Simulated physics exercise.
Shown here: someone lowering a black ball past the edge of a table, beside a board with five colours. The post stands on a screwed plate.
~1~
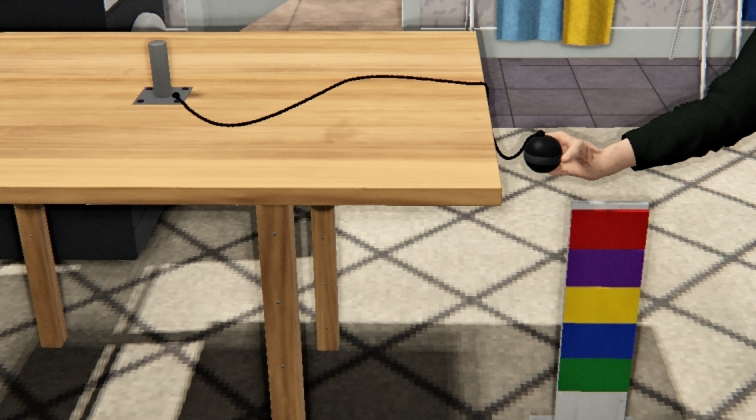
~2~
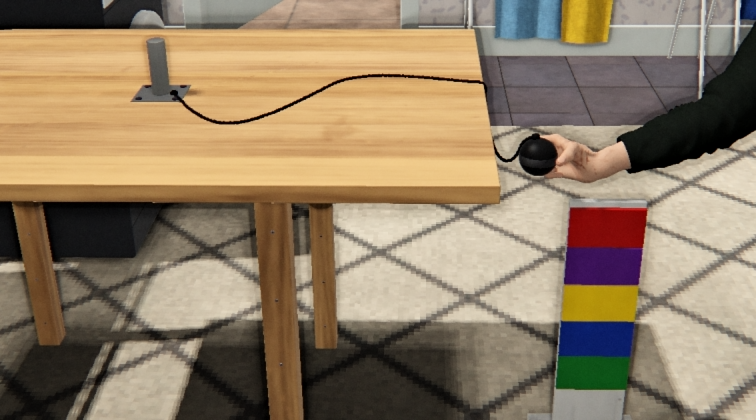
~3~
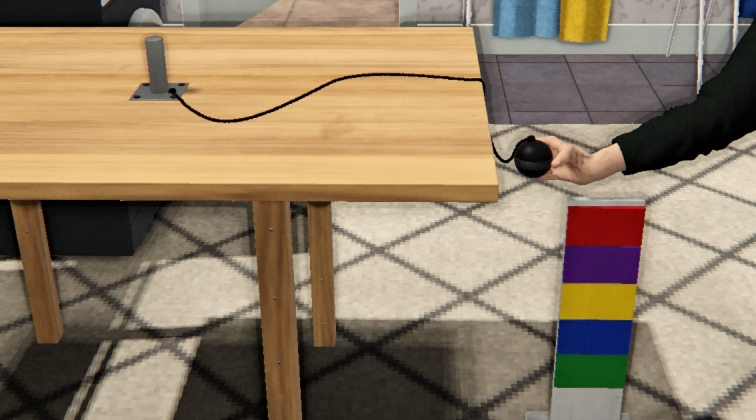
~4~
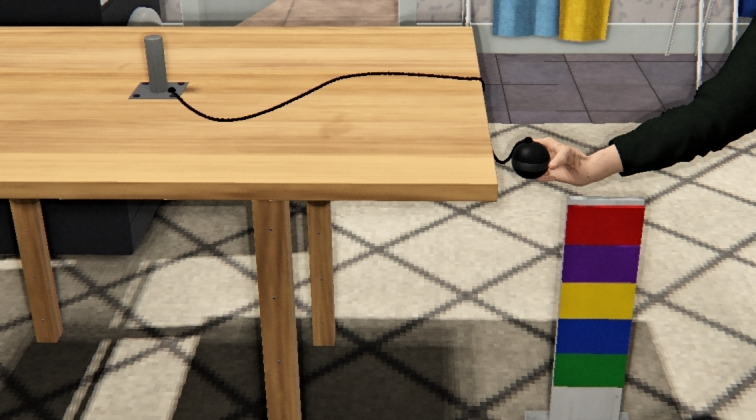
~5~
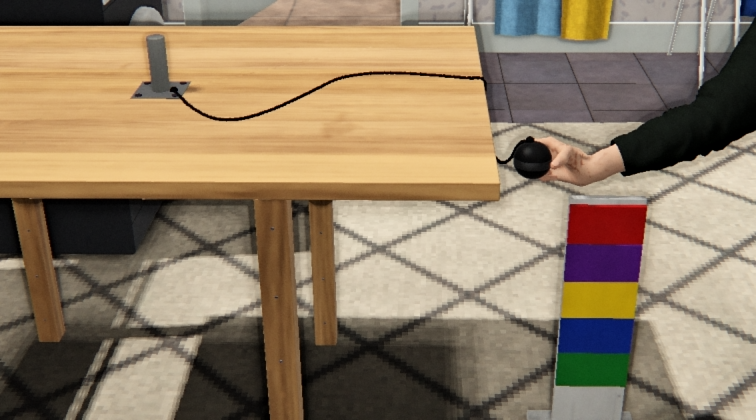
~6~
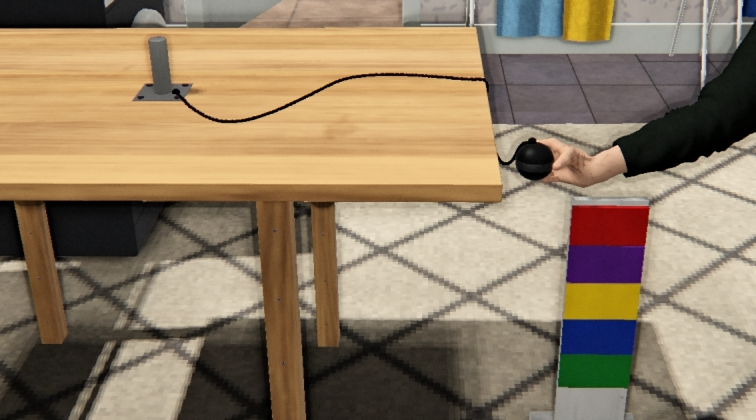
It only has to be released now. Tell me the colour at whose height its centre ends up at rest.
It ends up level with blue.
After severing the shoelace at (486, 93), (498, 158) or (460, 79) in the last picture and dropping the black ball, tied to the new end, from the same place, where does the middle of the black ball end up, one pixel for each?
The pixels come out at around (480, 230), (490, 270) and (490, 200), one per try.
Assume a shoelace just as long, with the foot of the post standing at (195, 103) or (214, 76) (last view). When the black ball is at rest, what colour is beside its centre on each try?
Going case by case, it's green and then green.
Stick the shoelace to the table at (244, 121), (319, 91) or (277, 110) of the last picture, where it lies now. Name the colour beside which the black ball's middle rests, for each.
Result per try, in sequence: Yellow / purple / yellow.
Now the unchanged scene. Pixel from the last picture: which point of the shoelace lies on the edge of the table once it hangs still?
Around (383, 75).
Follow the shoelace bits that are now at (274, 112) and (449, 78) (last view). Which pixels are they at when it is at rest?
The first lands at (332, 97), while the second lands at (487, 171).
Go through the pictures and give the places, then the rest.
Black ball (543, 154); red (609, 231); purple (606, 269); yellow (602, 306); blue (598, 342); green (595, 376), in the first frame.
Black ball (538, 157); shoelace through (191, 110) (267, 115) (329, 86) (419, 77) (487, 115), in the second frame.
Black ball (534, 159), in the third frame.
Black ball (531, 160); shoelace through (189, 107) (264, 112) (327, 83) (419, 75) (484, 114), in the fourth frame.
Black ball (533, 160), in the fifth frame.
Black ball (535, 161); shoelace through (193, 108) (268, 113) (331, 85) (423, 76) (488, 115), in the sixth frame.
Soon after, ball near (523, 322); level with blue.
Then, ball near (450, 323); level with yellow.
Further on, ball near (497, 338); level with blue.
At rest, ball near (478, 343); level with blue. The blue one.
